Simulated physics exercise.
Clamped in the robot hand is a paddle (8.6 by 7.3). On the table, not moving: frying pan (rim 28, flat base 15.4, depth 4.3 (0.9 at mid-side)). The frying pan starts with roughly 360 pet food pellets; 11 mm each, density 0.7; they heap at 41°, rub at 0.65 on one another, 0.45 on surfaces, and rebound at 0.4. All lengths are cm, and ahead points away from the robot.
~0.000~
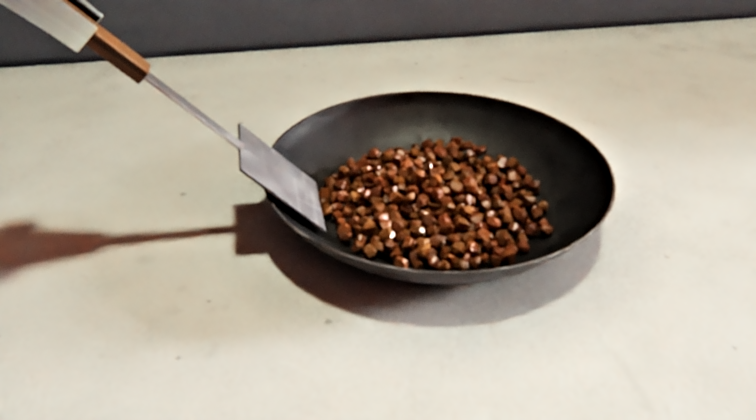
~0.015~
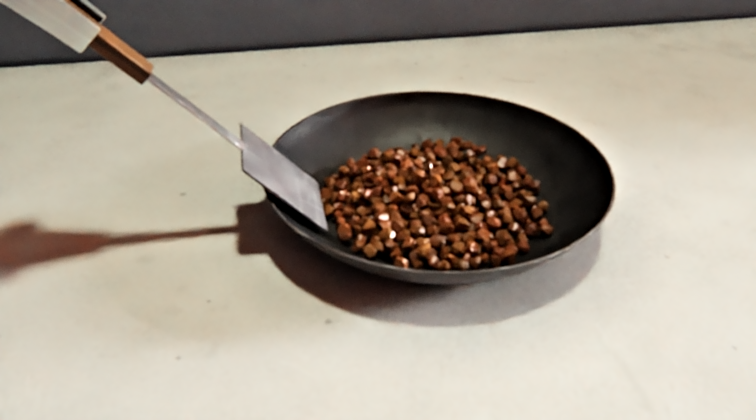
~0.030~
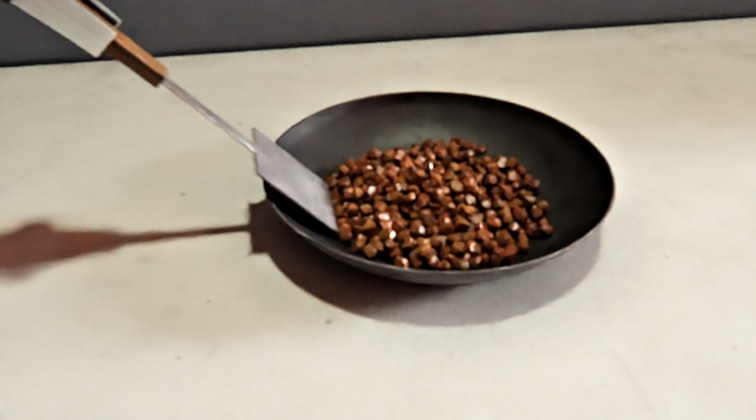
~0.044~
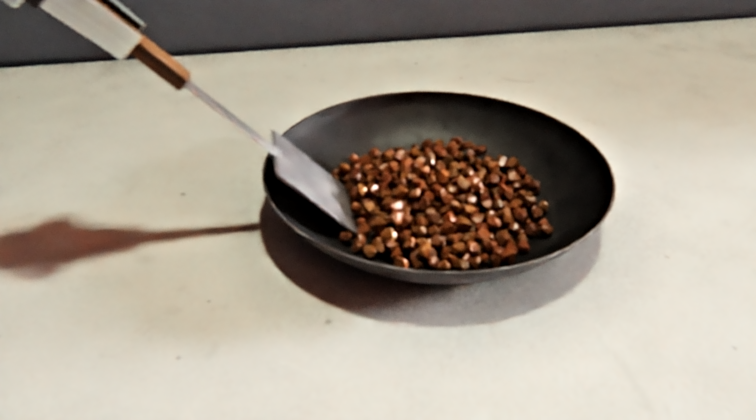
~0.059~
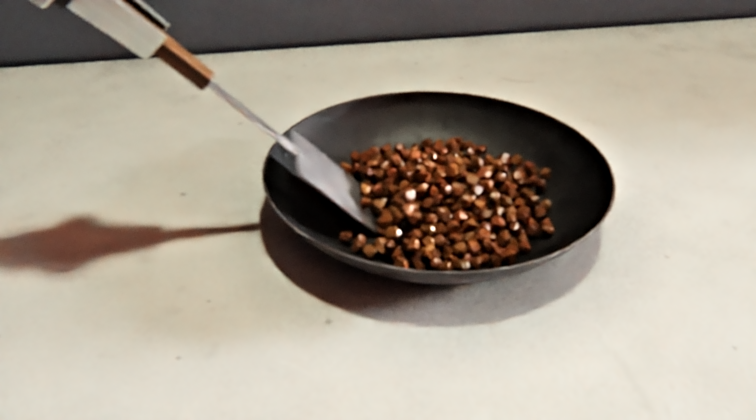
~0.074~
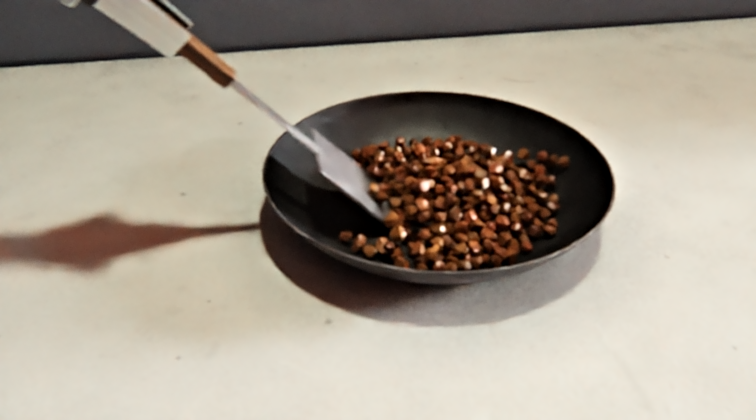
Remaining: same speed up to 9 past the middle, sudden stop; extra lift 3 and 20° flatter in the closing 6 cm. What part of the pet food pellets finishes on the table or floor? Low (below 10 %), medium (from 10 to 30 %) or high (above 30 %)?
Answer: Medium; from 10 to 30 % of the pet food pellets finish on the table or floor.
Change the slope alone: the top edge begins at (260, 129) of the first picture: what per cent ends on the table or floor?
Some 15 per cent.
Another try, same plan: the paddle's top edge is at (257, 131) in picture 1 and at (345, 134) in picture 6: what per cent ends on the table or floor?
About 20 per cent.
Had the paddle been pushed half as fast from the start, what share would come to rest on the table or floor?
In that case some 5 per cent.
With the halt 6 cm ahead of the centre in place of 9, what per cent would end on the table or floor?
Then about 5 per cent.
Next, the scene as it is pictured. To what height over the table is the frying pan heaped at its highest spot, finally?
About 5.0 cm.
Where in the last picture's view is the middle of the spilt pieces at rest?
Around (660, 181).
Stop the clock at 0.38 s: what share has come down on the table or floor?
Some 15 per cent.
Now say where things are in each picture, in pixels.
Paddle top edge at (239, 145), sloping 47°; upper third of the load around (435, 188), from x 325 to 545, top at y 140; 355 in the frying pan, in the first picture.
Paddle top edge at (242, 146), sloping 47°; upper third of the load around (435, 188), from x 325 to 545, top at y 140, in the second picture.
Paddle top edge at (254, 149), sloping 47°; upper third of the load around (430, 188), from x 330 to 545, top at y 140, in the third picture.
Paddle top edge at (274, 151), sloping 47°; upper third of the load around (427, 184), from x 335 to 545, top at y 140, in the fourth picture.
Paddle top edge at (295, 151), sloping 47°; upper third of the load around (429, 182), from x 335 to 545, top at y 140, in the fifth picture.
Paddle top edge at (315, 149), sloping 47°; upper third of the load around (443, 178), from x 335 to 565, top at y 140; 355 in the frying pan, in the sixth picture.
After 0.11 s, sloping 47°, highest piece 6 above the table; 355 in the frying pan.
After 0.16 s, sloping 41°, highest piece 7 above the table; 353 in the frying pan, 2 on the blade or in flight.
After 0.38 s, sloping 27°, highest piece 8 above the table; 294 in the frying pan, 55 on the table or floor, 6 on the blade or in flight.
After 1.43 s, sloping 27°, highest piece 5 above the table; 294 in the frying pan, 61 on the table or floor.
At rest, 294 in the frying pan, 61 on the table or floor. That is 17 % on the table or floor.
